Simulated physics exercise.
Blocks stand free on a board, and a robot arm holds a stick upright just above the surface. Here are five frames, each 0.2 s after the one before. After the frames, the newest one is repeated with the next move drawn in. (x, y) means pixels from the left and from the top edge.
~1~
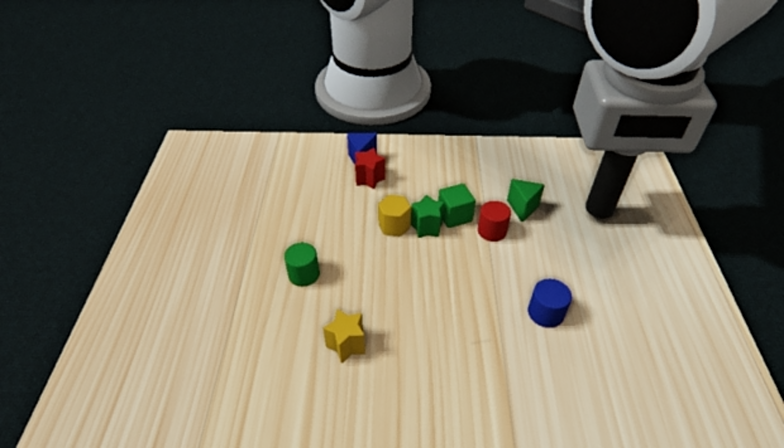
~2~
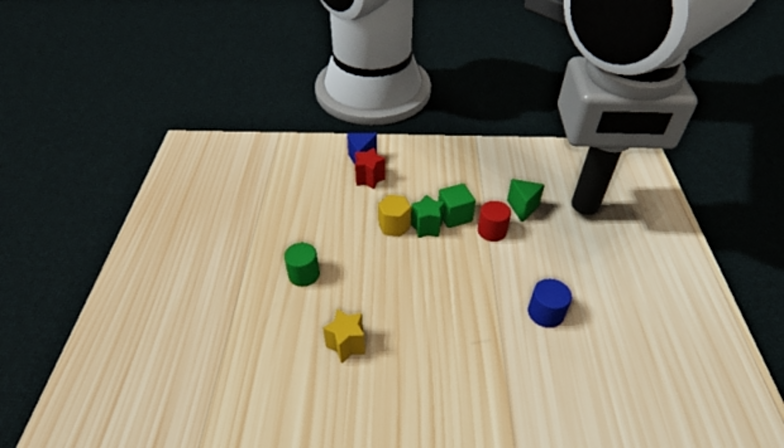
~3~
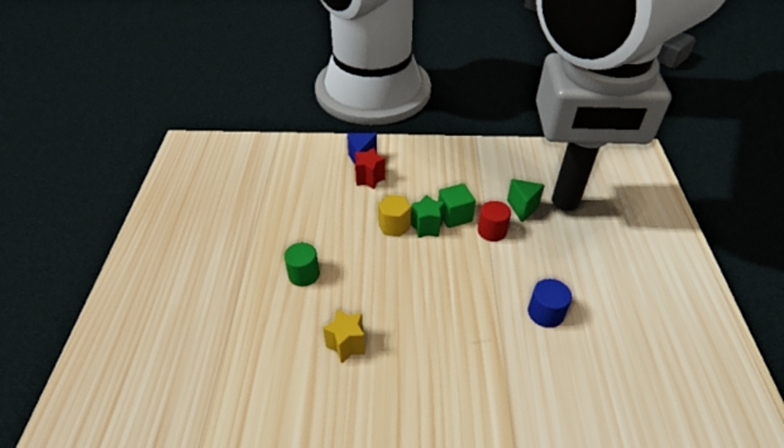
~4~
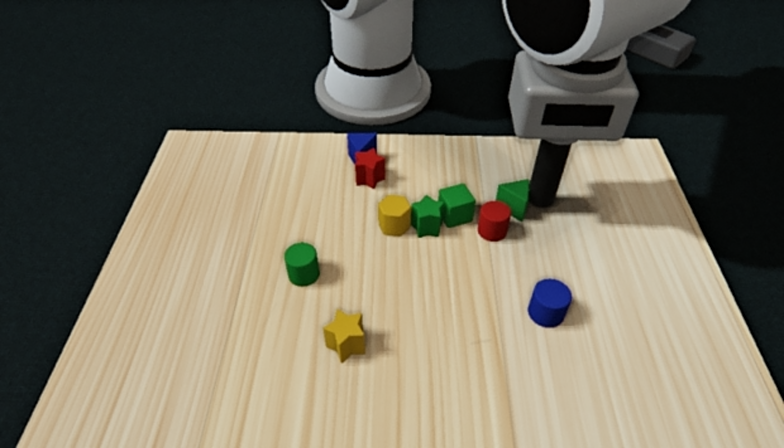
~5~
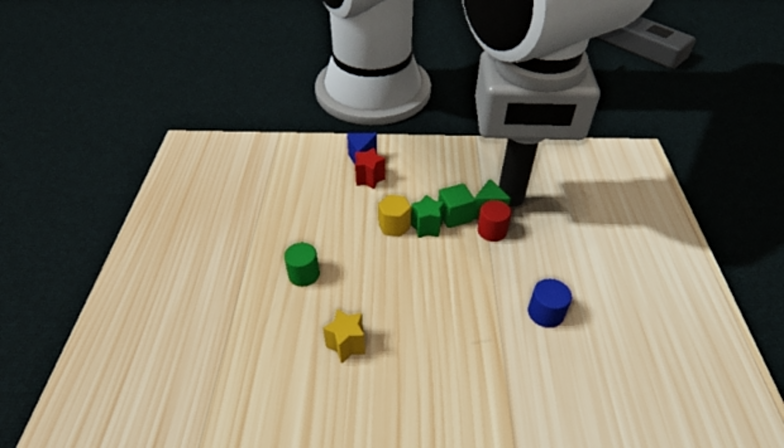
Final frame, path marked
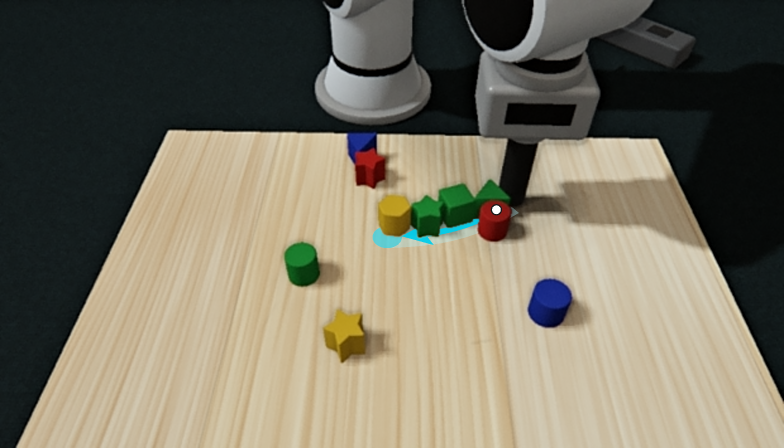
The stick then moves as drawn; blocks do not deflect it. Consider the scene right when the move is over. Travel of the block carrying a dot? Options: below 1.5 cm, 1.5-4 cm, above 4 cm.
I reckon it covers between 1.5 and 4 cm.
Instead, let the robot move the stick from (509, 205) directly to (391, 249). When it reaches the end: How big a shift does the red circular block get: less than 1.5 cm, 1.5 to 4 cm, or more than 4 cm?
Distance: Between 1.5 and 4 cm.
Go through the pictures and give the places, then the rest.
In the first frame, tip of the stick at (599, 209), middles of tops, green circular block at (300, 253), yellow six-sided block at (395, 204), green star at (429, 206), green four-sided block at (457, 194), green triangular block at (528, 187), red circular block at (496, 210).
In the second frame, stick at (585, 205), nothing pushed.
In the third frame, stick at (565, 201), nothing pushed.
In the fourth frame, stick at (540, 198), green triangular block at (518, 187).
In the fifth frame, stick at (511, 198), green circular block at (300, 253), yellow six-sided block at (395, 204), green star at (429, 206), green four-sided block at (457, 194), green triangular block at (492, 191), red circular block at (496, 210).
The line goes from (509, 205) through (475, 222) and (433, 233) to (387, 237); the dot is on the red circular block.
On the path given first. One third of the way, stick at (476, 215); yellow six-sided block at (385, 207), turned 25° clockwise; green star at (414, 205), turned 55° anticlockwise; green four-sided block at (441, 195), turned 55° clockwise; green triangular block at (458, 212); red circular block at (493, 226).
Two thirds of the way, stick at (433, 226); yellow six-sided block at (378, 208), turned 25° clockwise; green star at (407, 204), turned 60° anticlockwise; green four-sided block at (431, 189), turned 85° clockwise; green triangular block at (425, 230), turned 30° anticlockwise; red circular block at (493, 226).
At the end, stick at (387, 230); green circular block unmoved; yellow six-sided block at (338, 202), turned 40° clockwise; green star at (367, 202), turned 45° anticlockwise; green four-sided block at (430, 189), turned 85° clockwise; green triangular block at (415, 234), turned 65° anticlockwise; red circular block at (493, 226).
